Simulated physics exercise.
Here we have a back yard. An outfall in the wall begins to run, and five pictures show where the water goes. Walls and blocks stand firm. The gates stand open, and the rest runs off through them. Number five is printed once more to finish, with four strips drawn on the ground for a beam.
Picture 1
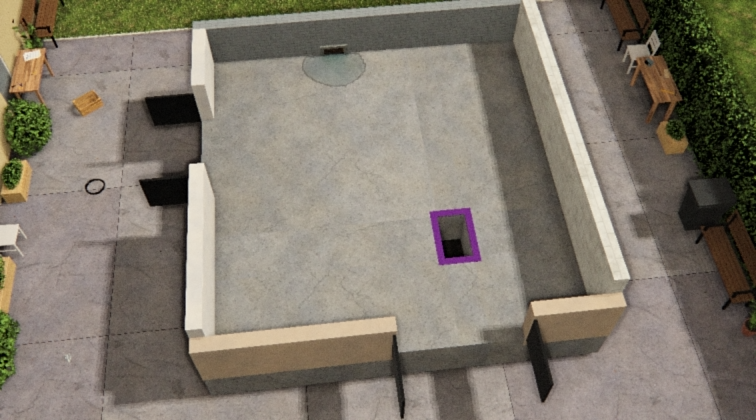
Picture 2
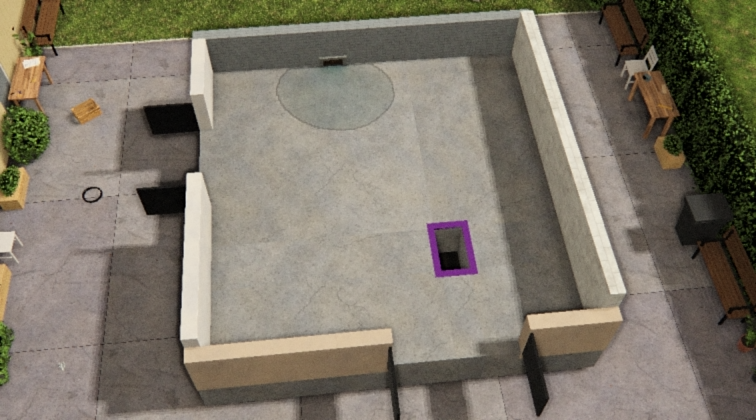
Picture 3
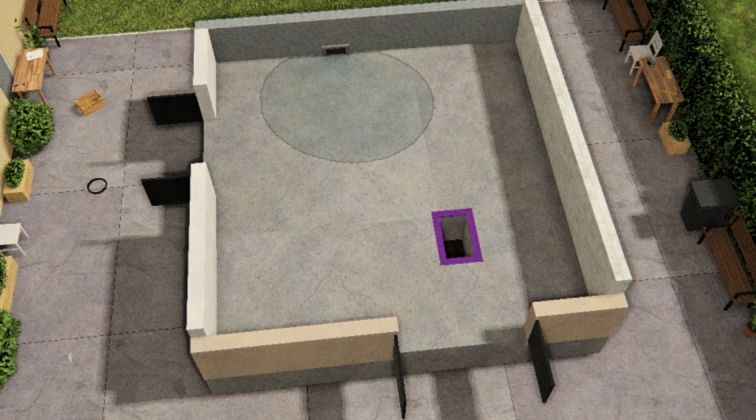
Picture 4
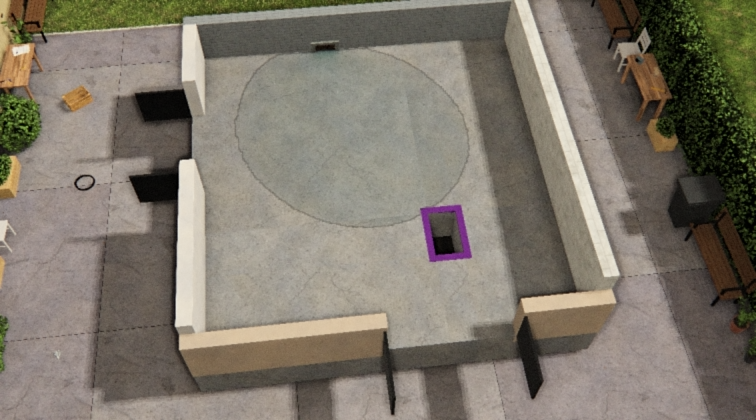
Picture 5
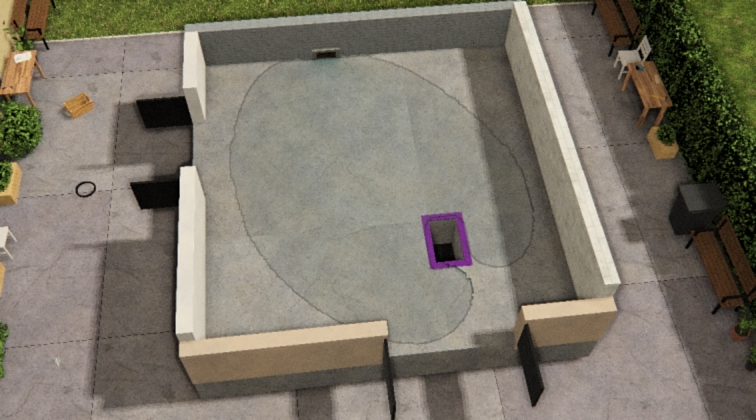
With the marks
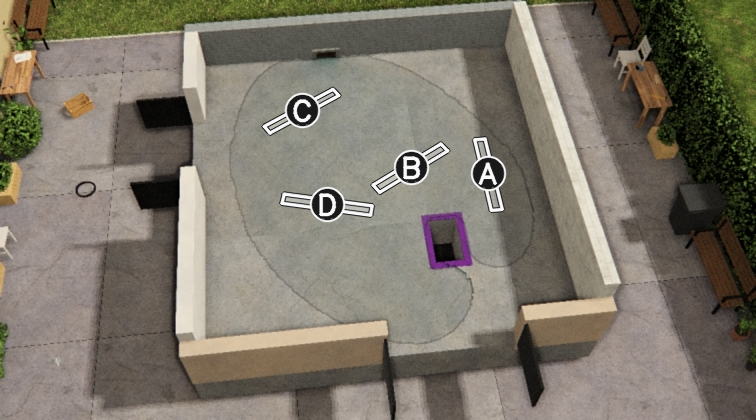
Walled back yard with open gates, a sheet of water spreading from a wall outlet across the paving and reaching a purple-edged gully.
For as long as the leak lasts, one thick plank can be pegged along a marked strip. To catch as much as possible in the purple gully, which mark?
Use position D.
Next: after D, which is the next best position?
That would be A.
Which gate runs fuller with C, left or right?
The right one.
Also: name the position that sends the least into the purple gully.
It is B.
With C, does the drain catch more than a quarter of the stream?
No.
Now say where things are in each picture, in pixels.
Outfall at (334, 50); purple gully at (455, 236); open gate at (458, 333); open gate at (214, 157); 2 % of the ground under water, visible out to (337, 82); purple gully still dry, in the first frame.
In the second frame, 8 % of the ground under water, visible out to (378, 116); purple gully still dry.
In the third frame, 17 % of the ground under water, visible out to (341, 160); purple gully still dry.
In the fourth frame, 33 % of the ground under water, visible out to (376, 223); purple gully still dry.
In the fifth frame, 52 % of the ground under water, visible out to (446, 292); purple gully taking water.
In white, A from (496, 209) to (479, 139); B from (376, 188) to (444, 147); C from (267, 129) to (335, 92); D from (283, 198) to (371, 210).
For position A, about 26 % of the stream goes into the purple gully, about 73 % out by the gates.
For position B, about 4 % of the stream goes into the purple gully, about 95 % out by the gates.
For position C, about 18 % of the stream goes into the purple gully, about 82 % out by the gates.
For position D, about 44 % of the stream goes into the purple gully, about 55 % out by the gates.
